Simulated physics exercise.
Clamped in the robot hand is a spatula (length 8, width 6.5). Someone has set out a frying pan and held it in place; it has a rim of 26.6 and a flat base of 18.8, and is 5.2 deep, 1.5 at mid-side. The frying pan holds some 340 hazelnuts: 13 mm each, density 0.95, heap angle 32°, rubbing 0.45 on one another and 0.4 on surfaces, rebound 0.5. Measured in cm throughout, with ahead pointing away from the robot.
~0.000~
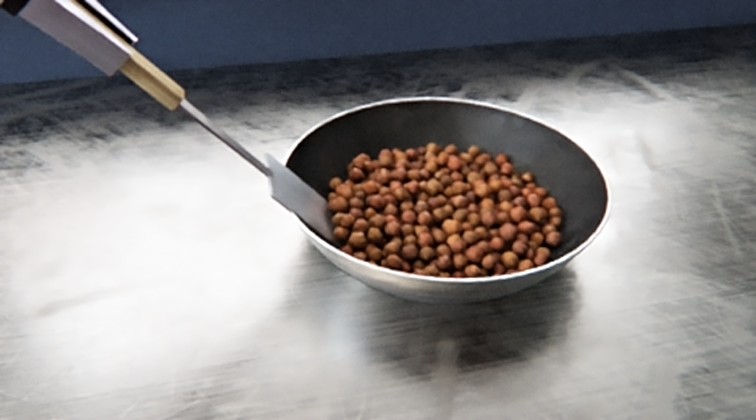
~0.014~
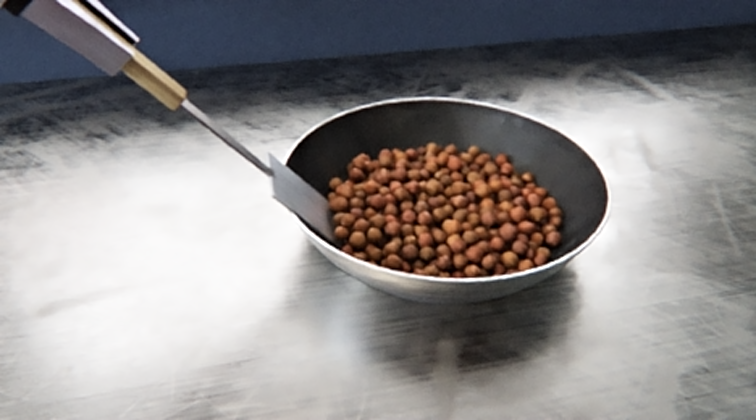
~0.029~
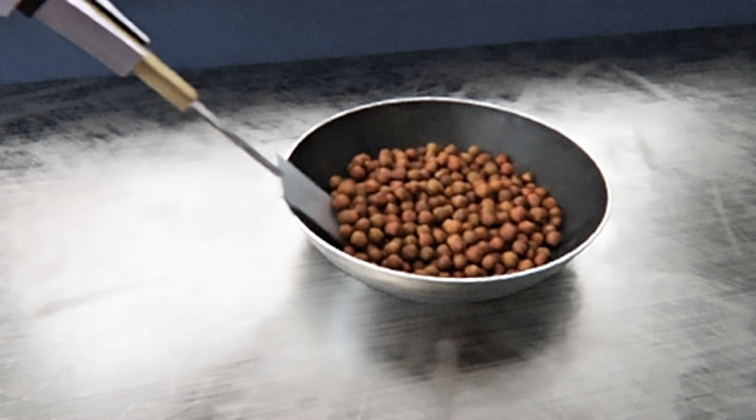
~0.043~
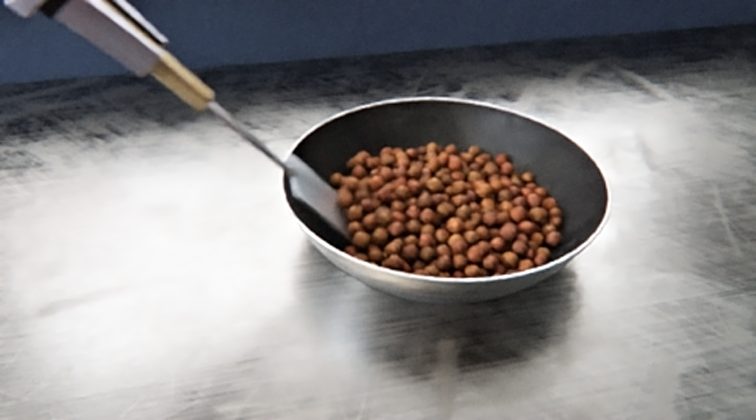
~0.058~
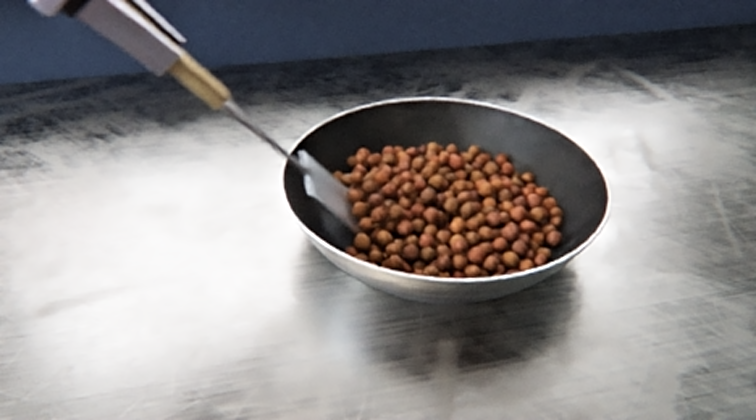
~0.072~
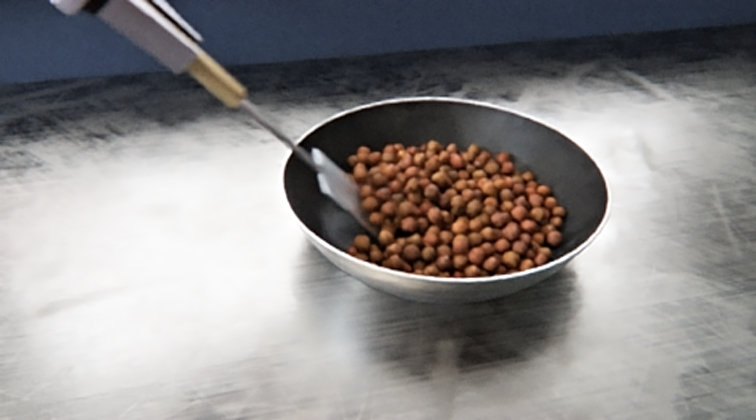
The footage shows a robot arm holding a spatula at the left side of a dark frying pan full of round brown hazelnuts, then moving the blade slowly rightward into them, nudging the nearest ones while the pan stays still.
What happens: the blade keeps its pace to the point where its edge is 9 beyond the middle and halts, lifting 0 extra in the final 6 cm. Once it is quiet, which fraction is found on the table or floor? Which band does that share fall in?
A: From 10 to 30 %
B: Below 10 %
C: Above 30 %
(B) Below 10 %.
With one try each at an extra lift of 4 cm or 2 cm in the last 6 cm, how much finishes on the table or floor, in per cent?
15 and 10 per cent.
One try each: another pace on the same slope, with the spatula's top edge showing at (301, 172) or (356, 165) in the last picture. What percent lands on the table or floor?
0 % and 15 %.
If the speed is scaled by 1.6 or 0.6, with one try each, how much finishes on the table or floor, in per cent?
15 and 0 %.
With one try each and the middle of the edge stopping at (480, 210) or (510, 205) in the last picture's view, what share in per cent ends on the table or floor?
Close to 0 and close to 0 per cent, respectively.
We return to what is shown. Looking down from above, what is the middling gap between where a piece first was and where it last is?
Roughly 3 cm.
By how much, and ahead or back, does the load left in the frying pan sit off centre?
The kept load is shifted forward by about 4.0 cm.
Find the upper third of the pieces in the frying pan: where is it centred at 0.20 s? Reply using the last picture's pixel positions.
Centre: Approx. (495, 180) in the last view.
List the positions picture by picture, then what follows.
In the first picture, the spatula top edge at (268, 172), sloping 51°; upper third of the load around (431, 200), from x 335 to 555, top at y 150; 336 in the frying pan.
In the second picture, the spatula top edge at (269, 173), sloping 51°; upper third of the load around (431, 200), from x 335 to 555, top at y 150.
In the third picture, the spatula top edge at (278, 173), sloping 51°; upper third of the load around (429, 202), from x 335 to 555, top at y 150.
In the fourth picture, the spatula top edge at (291, 173), sloping 51°; upper third of the load around (427, 199), from x 335 to 555, top at y 150.
In the fifth picture, the spatula top edge at (306, 171), sloping 51°; upper third of the load around (429, 197), from x 340 to 555, top at y 150.
In the sixth picture, the spatula top edge at (320, 170), sloping 51°; upper third of the load around (433, 192), from x 340 to 560, top at y 150; 336 in the frying pan.
After 0.14 s, sloping 51°, highest piece 5 above the table; 336 in the frying pan.
After 0.20 s, sloping 51°, highest piece 6 above the table; 336 in the frying pan.
After 0.43 s, sloping 51°, highest piece 6 above the table; 321 in the frying pan, 11 on the table or floor, 4 on the blade or in flight.
After 1.48 s, sloping 51°, highest piece 5 above the table; 321 in the frying pan, 15 on the table or floor.
In the end, 321 in the frying pan, 15 on the table or floor. That is 4 % on the table or floor.
